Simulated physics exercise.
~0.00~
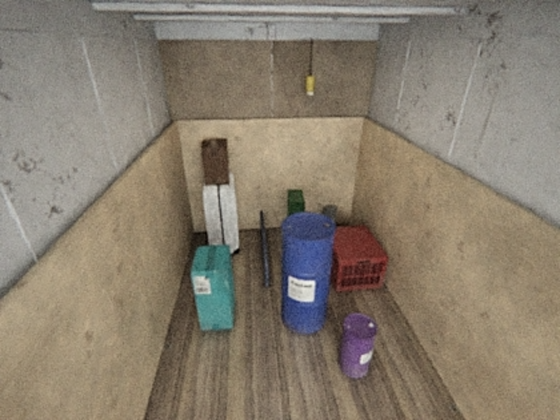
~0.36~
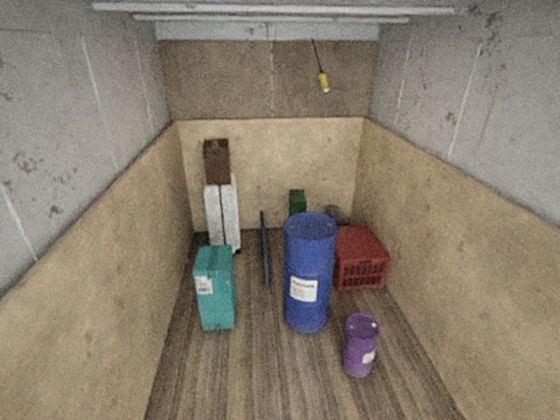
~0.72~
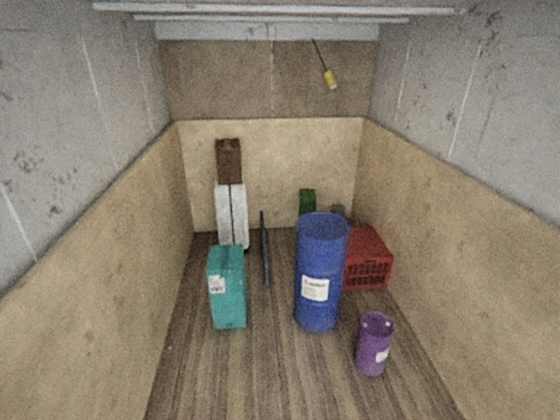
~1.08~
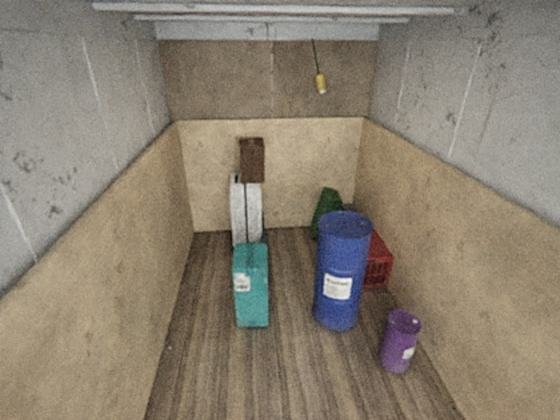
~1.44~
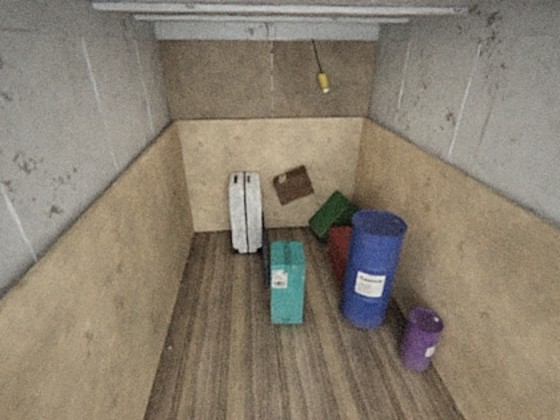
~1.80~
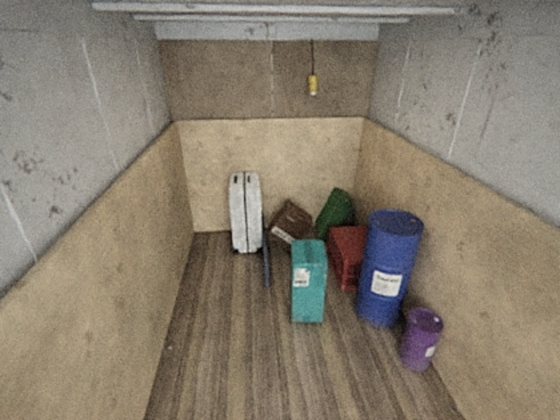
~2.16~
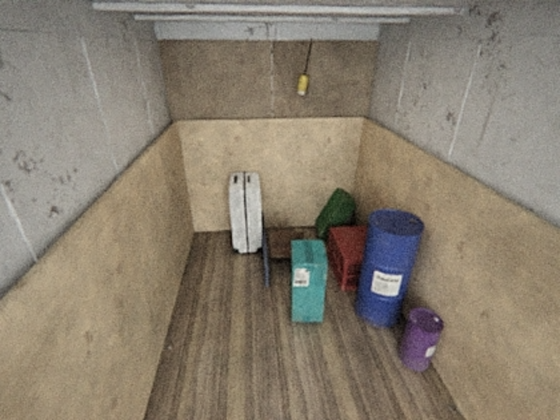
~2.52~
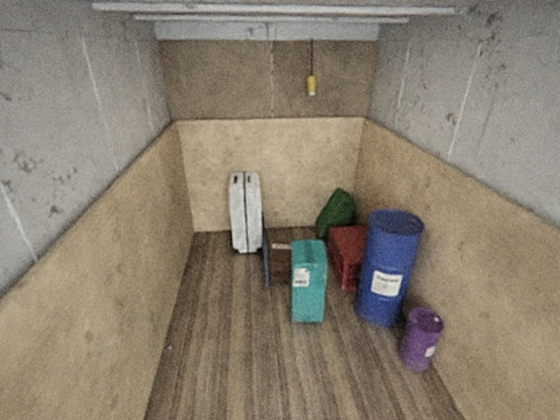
In the back of a moving van, a blue drum, a purple canister and several boxes slid to the right, the green box tipping over at a slant, while the brown box tumbled off the white case and ended up on the floor behind the turquoise box.
